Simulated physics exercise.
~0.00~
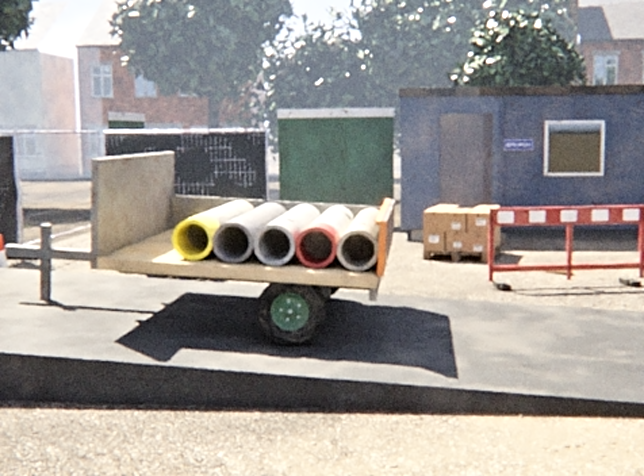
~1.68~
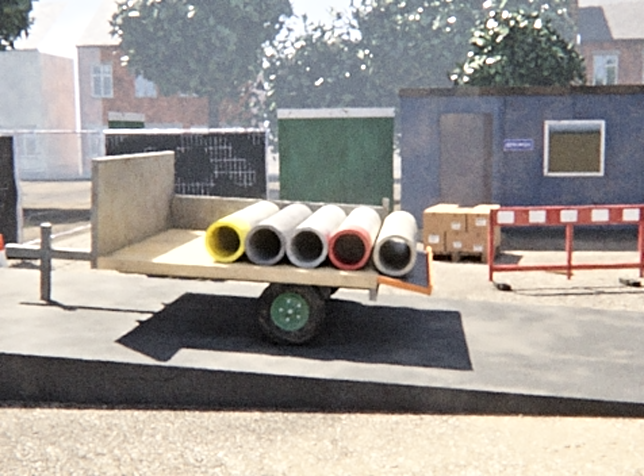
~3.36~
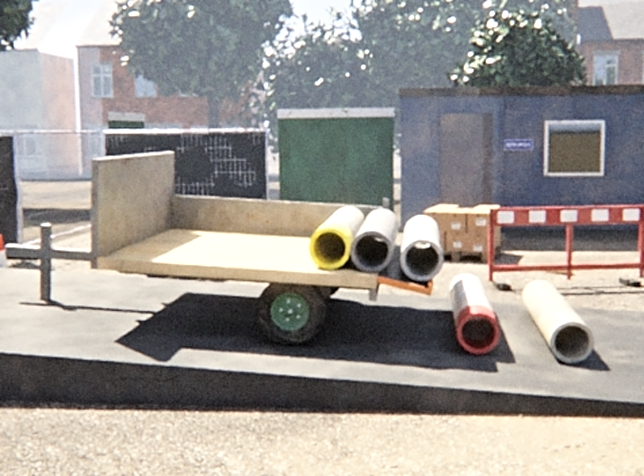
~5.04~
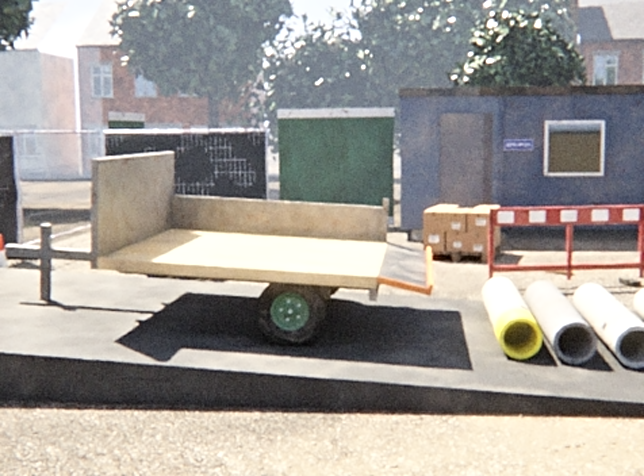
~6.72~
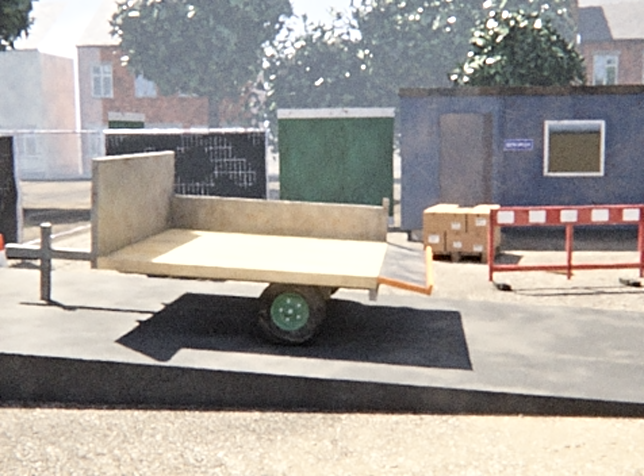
Five concrete pipes, one yellow and one red, rolled to the right along a parked trailer's bed as its tailgate dropped open, then tumbled off the back one after another and rolled away out of view, leaving the trailer empty.
